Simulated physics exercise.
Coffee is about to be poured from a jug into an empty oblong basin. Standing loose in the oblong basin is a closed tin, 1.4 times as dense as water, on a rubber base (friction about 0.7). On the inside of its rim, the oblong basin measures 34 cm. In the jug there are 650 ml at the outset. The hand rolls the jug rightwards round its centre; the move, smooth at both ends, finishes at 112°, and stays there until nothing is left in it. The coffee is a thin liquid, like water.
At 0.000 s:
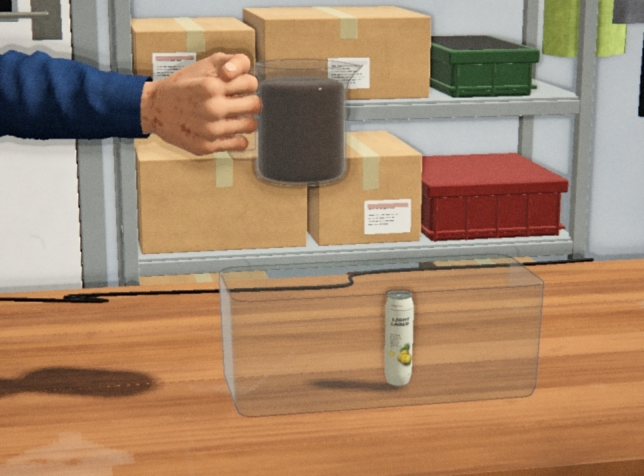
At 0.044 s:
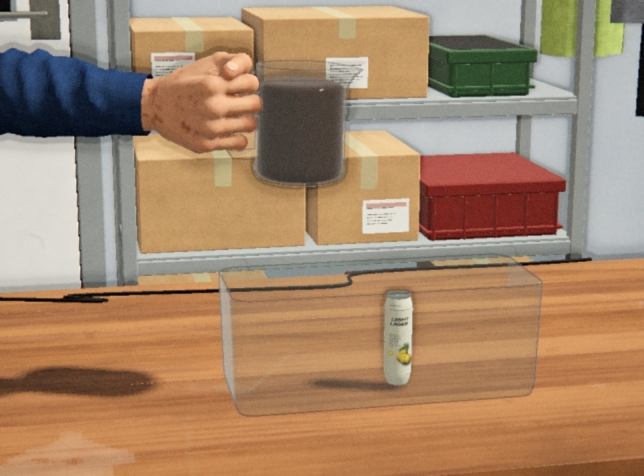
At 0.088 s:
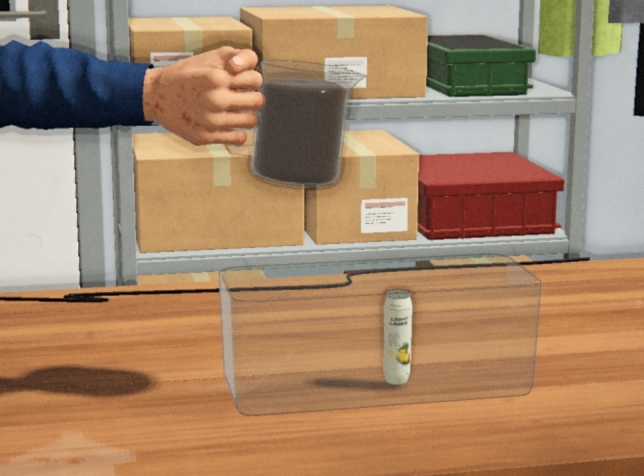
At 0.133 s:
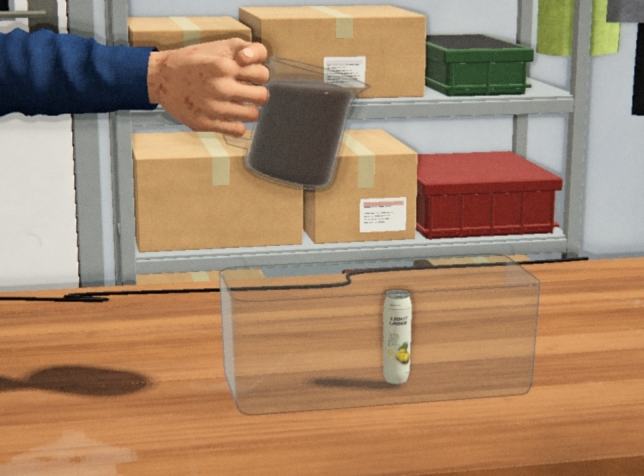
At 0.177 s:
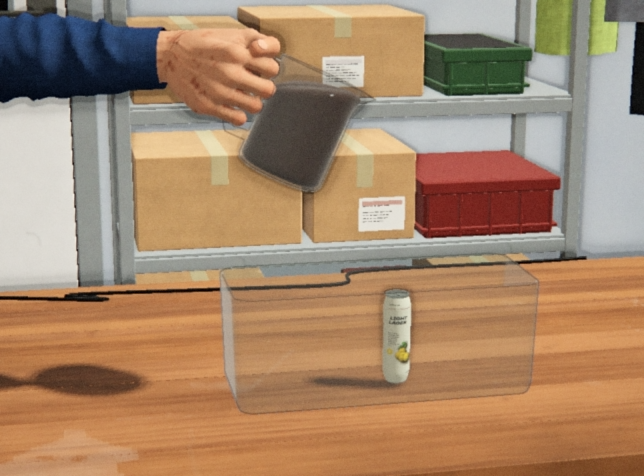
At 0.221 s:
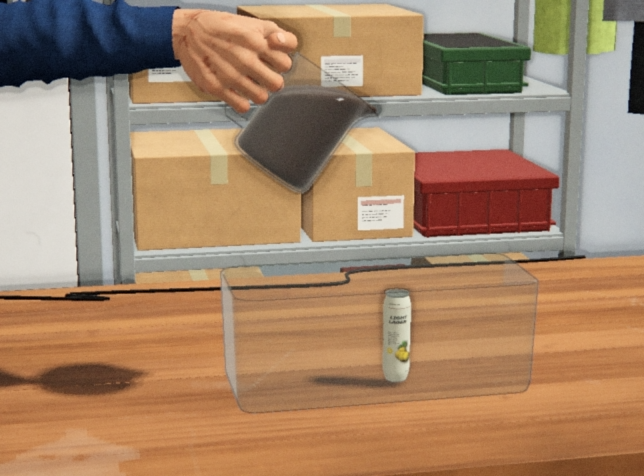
At first, a hand in a blue sleeve holds a clear jug of dark coffee nearly upright above a transparent oblong basin, where a pale tin stands on a wooden table. The hand then rolls the jug rightwards, slowly and then further, until it leans steeply, the coffee shifting towards its right rim.
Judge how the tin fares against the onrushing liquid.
My bet is it will last.
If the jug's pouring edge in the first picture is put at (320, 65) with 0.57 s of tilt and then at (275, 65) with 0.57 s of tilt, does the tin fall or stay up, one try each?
Run one: It tumbles. Run two: It does not tip.
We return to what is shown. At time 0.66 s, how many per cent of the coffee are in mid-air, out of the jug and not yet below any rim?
Some 22 per cent.
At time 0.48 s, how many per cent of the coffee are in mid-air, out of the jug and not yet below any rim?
32 %.
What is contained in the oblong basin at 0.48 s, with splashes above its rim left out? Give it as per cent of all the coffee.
Roughly 14 percent of it.
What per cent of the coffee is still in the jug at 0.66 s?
Roughly 12 percent remains.
By 0.48 s the tilt is 105° and 55 per cent is still to pour; the tin stands where it began.
By 0.66 s the tilt is 112° and 12 per cent is still to pour; the tin stands where it began.
By 0.86 s the tilt is 112° and 1 per cent is still to pour; the tin stands where it began.
By 1.07 s the tilt is 112° and 0 per cent is still to pour; the tin stands where it began.
At rest the tin stands where it began.
